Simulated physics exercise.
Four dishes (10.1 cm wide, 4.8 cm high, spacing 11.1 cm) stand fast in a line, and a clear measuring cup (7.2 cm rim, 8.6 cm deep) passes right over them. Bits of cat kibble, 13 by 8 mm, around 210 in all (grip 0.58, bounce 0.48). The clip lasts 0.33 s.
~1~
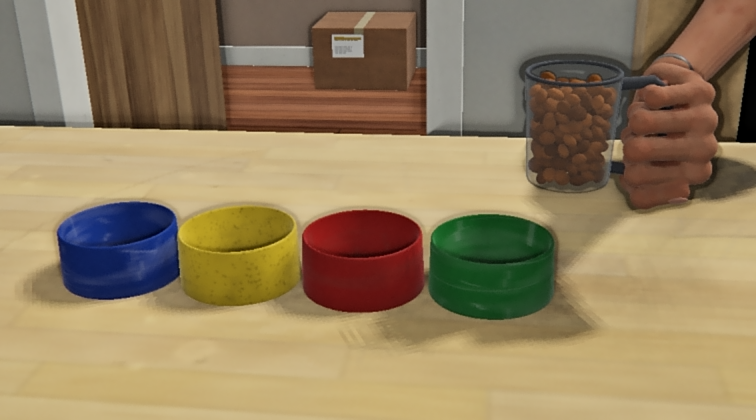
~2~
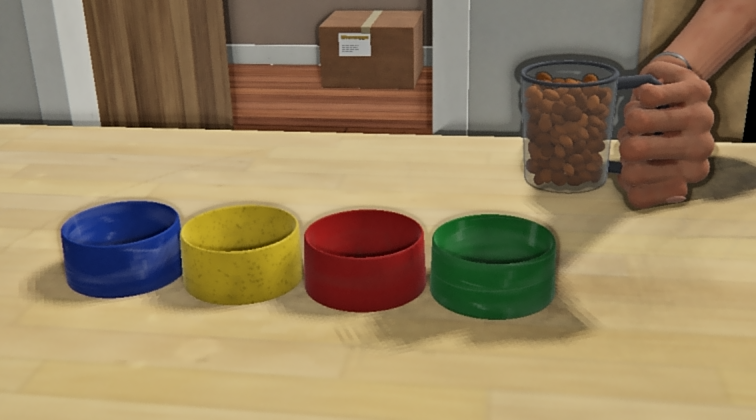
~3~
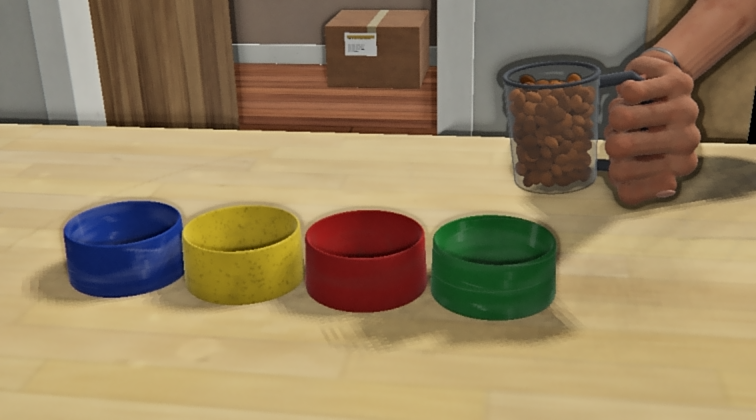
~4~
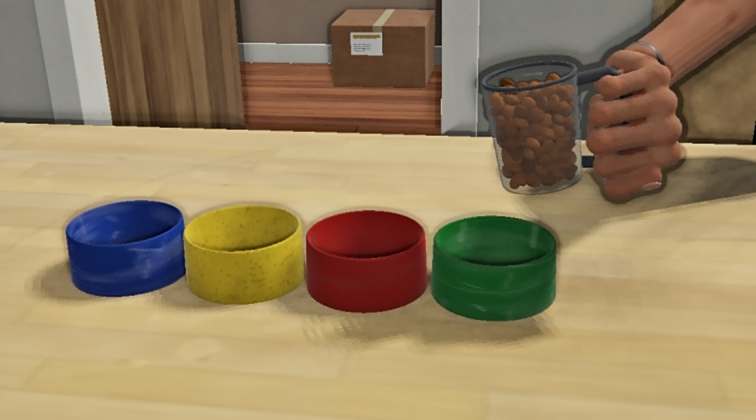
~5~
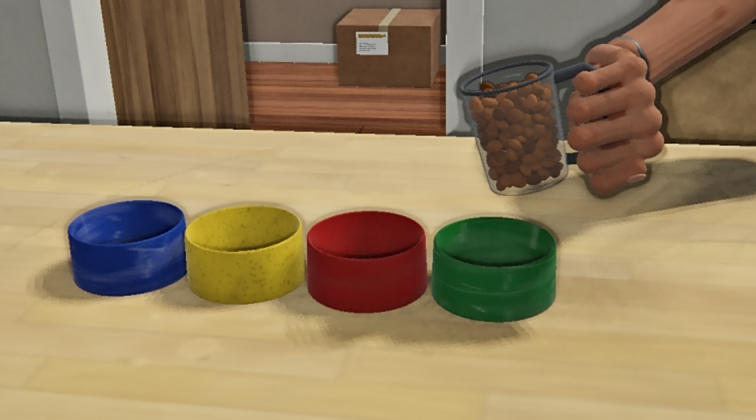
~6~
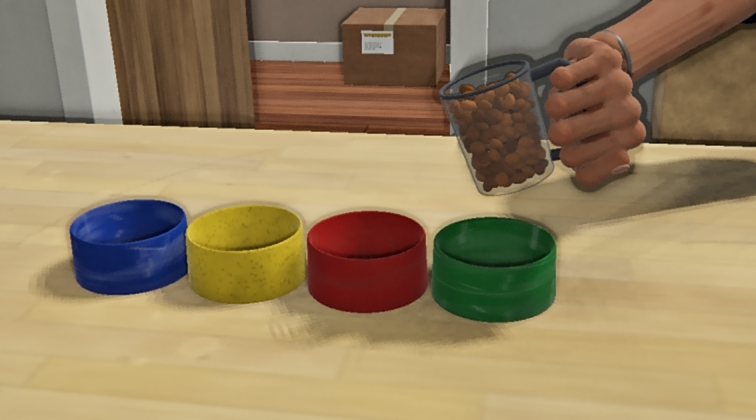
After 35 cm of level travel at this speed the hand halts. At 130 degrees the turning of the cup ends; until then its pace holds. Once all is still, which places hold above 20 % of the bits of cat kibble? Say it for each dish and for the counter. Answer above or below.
Red below, blue above, green below, yellow below, counter below.
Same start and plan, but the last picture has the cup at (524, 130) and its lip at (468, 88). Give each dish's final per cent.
Red 0, blue 90, green 0, yellow 0.
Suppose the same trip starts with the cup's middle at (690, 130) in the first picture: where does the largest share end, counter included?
Most goes to: Yellow.
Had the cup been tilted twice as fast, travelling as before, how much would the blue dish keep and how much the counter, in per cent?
In that case blue 0, counter 10.
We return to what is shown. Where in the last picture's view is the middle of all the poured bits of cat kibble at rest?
At about (125, 245).
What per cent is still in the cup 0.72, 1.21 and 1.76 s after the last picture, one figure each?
About 100, 80, 0.
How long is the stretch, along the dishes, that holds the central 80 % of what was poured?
About 6 cm.
Then, 0.72 s after the last picture, tilt 71 degrees; cup holds 100 %.
Then, 1.21 s after the last picture, tilt 106 degrees; cup holds 80 %, blue 15 %.
Then, 1.76 s after the last picture, tilt 130 degrees; cup holds 0 %, blue 95 %.
In the end, red 0 %, blue 95 %, green 0 %, yellow 0 %, counter 5 %.
